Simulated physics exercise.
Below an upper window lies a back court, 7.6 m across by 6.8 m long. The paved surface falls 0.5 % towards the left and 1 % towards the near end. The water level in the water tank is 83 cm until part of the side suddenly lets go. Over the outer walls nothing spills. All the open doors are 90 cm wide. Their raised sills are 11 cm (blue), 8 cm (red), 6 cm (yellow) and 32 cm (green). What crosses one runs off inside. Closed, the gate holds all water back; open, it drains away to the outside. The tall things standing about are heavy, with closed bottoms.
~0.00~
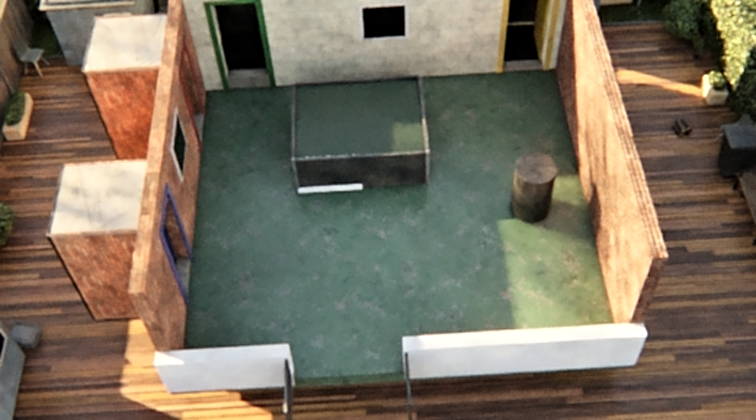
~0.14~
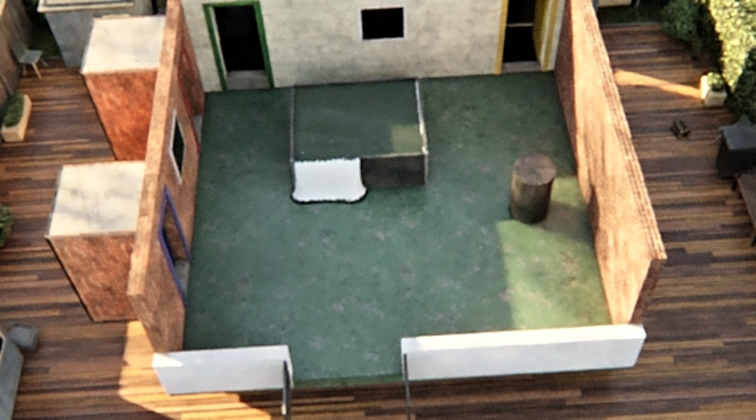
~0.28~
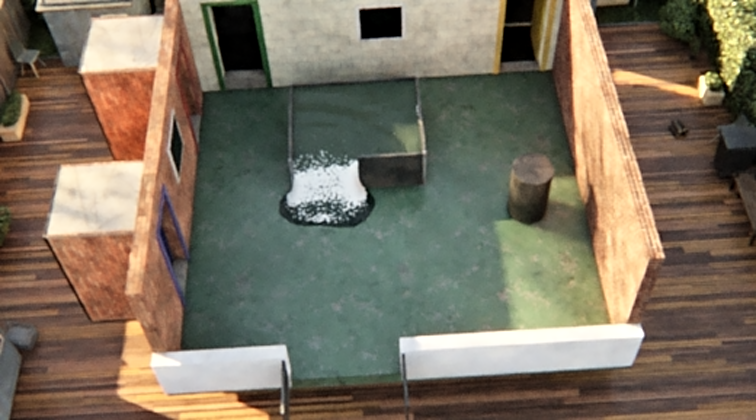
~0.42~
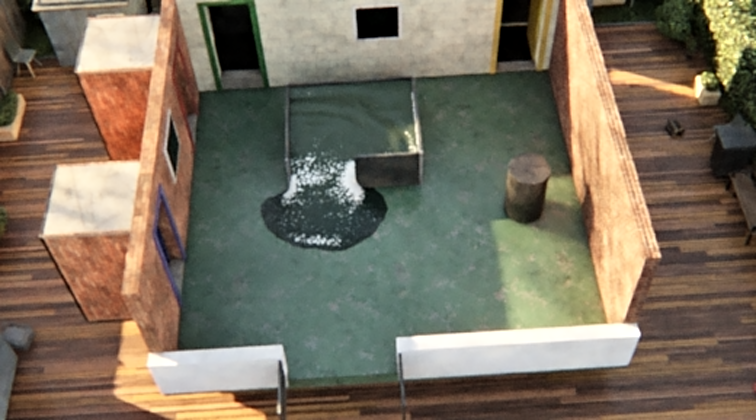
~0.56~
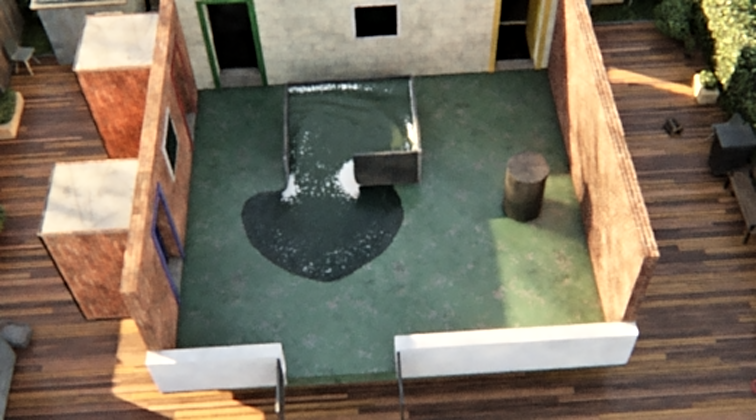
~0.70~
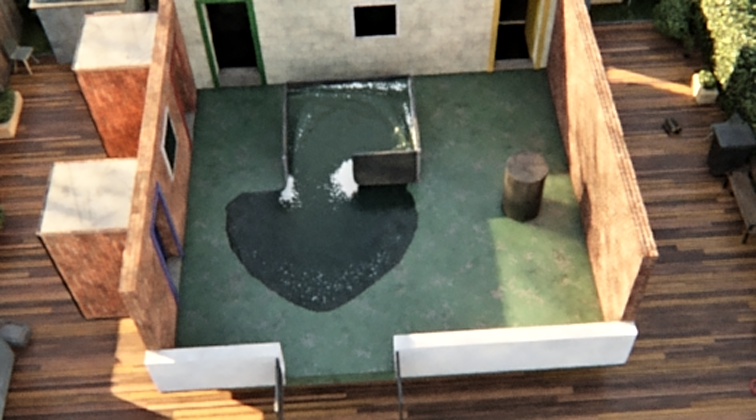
Water pours through a gap in the front of a rectangular tank in a walled court, foaming white at first, then spreads across the green floor toward the near side as a widening dark sheet, left of a standing cylinder.
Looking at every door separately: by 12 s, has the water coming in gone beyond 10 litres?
Blue door - it has. Red door - it has not. Yellow door - it has not. Green door - it has not.
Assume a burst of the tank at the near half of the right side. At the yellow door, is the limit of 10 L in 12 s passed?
Against the limit, yellow exceeds it.
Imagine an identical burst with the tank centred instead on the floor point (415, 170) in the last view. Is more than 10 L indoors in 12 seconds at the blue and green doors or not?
For the blue door, the amount is acceptable; for the green door, the amount is acceptable.
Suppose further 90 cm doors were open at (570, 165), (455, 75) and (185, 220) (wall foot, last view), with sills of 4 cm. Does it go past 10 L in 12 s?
The first one doesn't reach it, the second one doesn't reach it, and the third one exceeds it.
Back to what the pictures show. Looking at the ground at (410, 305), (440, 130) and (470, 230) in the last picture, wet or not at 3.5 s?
Soaked, untouched, untouched.
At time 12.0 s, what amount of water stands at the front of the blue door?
Depth: ~ 7.5 cm.
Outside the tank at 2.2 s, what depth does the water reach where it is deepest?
Depth: Approx. 55 cm.
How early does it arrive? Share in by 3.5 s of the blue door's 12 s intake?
About 35%.
After 1.4 s water covers 35 % of the floor and is deepest (49 cm) near (306, 191); blue door 4 cm at the sill, 0 L in, red door not reached, yellow door not reached, green door not reached.
After 2.2 s water covers 40 % of the floor and is deepest (55 cm) near (183, 371); blue door 19 cm at the sill, 19 L in, red door not reached, yellow door not reached, green door not reached.
After 3.5 s water covers 45 % of the floor and is deepest (28 cm) near (258, 303); blue door 22 cm at the sill, 53 L in, red door not reached, yellow door not reached, green door not reached.
After 7.0 s water covers 70 % of the floor and is deepest (17 cm) near (172, 372); blue door 14 cm at the sill, 154 L in, red door 3 cm at the sill, 0 L in, yellow door not reached, green door 3 cm at the sill, 0 L in.
After 12.0 s water covers 85 % of the floor and is deepest (11 cm) near (172, 372); blue door 7 cm at the sill, 162 L in, red door 6 cm at the sill, 0 L in, yellow door 1 cm at the sill, 0 L in, green door 4 cm at the sill, 0 L in.
